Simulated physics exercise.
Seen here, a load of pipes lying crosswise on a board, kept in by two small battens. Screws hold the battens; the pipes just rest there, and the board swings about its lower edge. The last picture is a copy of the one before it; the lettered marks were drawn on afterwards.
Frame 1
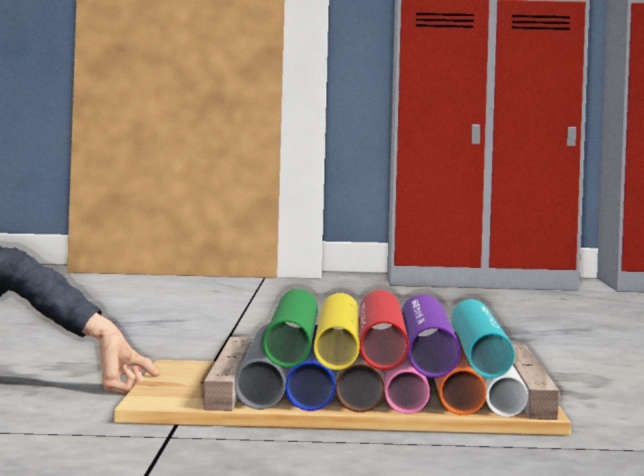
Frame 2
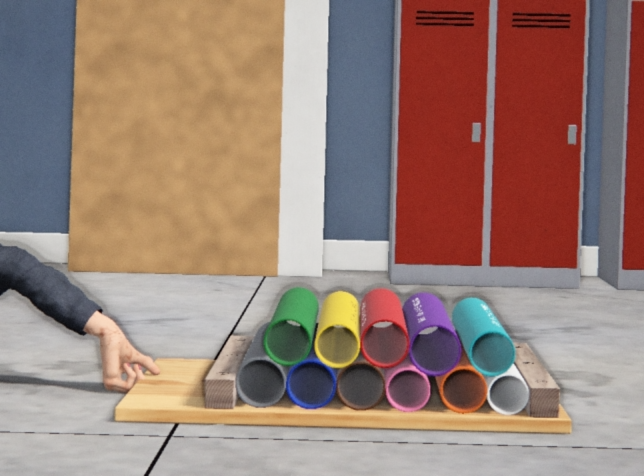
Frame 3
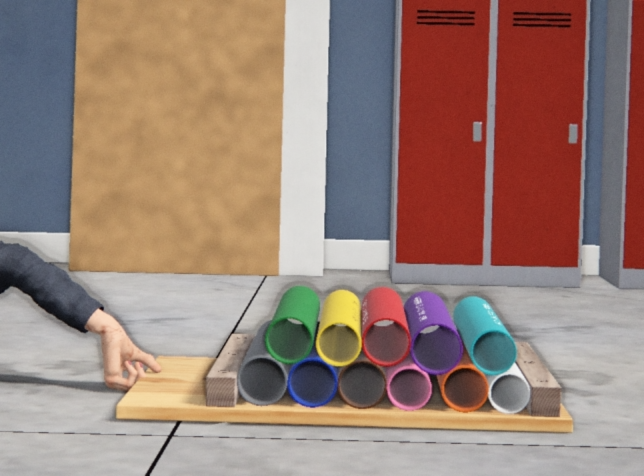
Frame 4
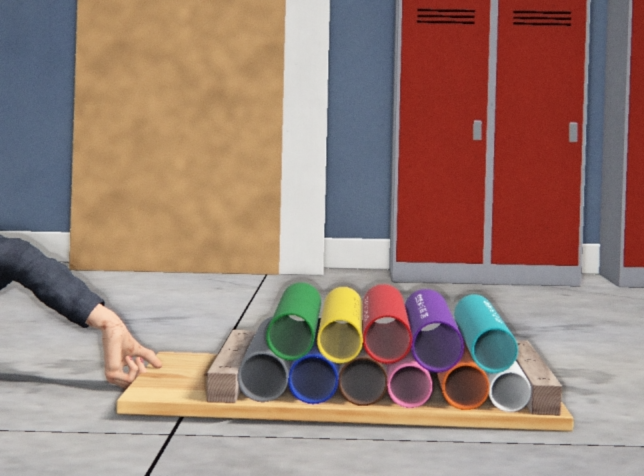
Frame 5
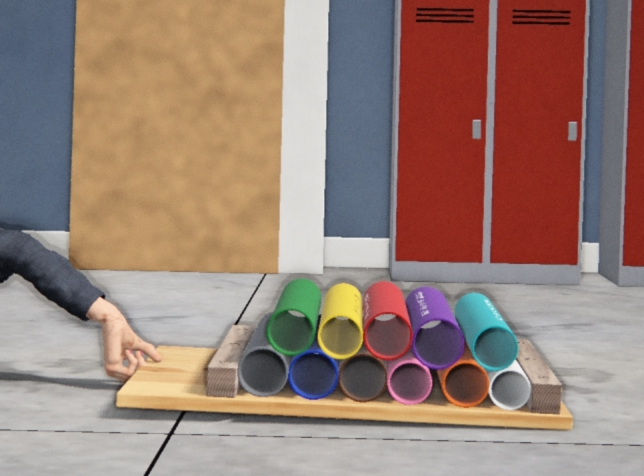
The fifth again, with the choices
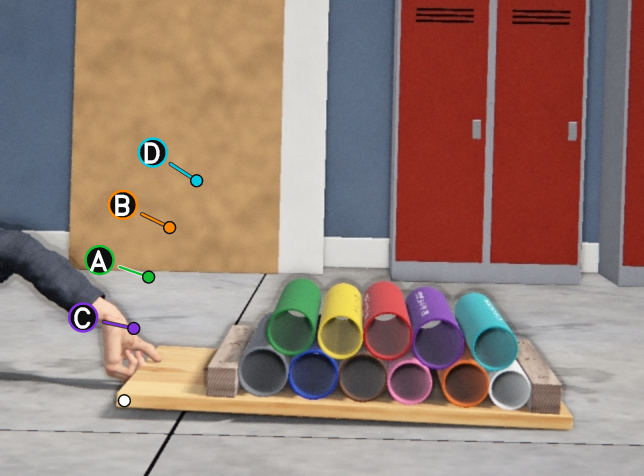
A hand at the left end of a board stacked with colourful pipes barely moves it.
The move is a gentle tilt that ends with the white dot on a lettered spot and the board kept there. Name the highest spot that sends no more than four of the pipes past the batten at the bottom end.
Mark B is as high as it can go.
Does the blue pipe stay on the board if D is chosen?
Yes, with D.
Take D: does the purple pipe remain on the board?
The purple pipe: No.
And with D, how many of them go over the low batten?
At D the number is five.
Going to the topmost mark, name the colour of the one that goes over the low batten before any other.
First is the turquoise one.
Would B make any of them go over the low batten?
At B: Yes.
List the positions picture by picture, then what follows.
In the first picture, orange pipe (463, 392); green pipe (287, 344).
In the second picture, green pipe (288, 342); turquoise pipe (492, 353).
In the third picture, board (346, 377); grey pipe (262, 381); green pipe (289, 340); blue pipe (312, 383).
In the fourth picture, board (346, 374); grey pipe (263, 377); blue pipe (313, 379).
In the fifth picture, board (346, 370); grey pipe (263, 372); blue pipe (313, 375).
On the copy, A at (149, 277); B at (170, 227); C at (134, 328); D at (196, 181); the white dot at (124, 401).
On B. First, board at 16°.
Then, board at 25°.
Finally, board at 25°, three over the low batten (turquoise, purple, red).
By contrast, A three over the low batten (turquoise, purple, red); C none over the low batten; D five over the low batten.
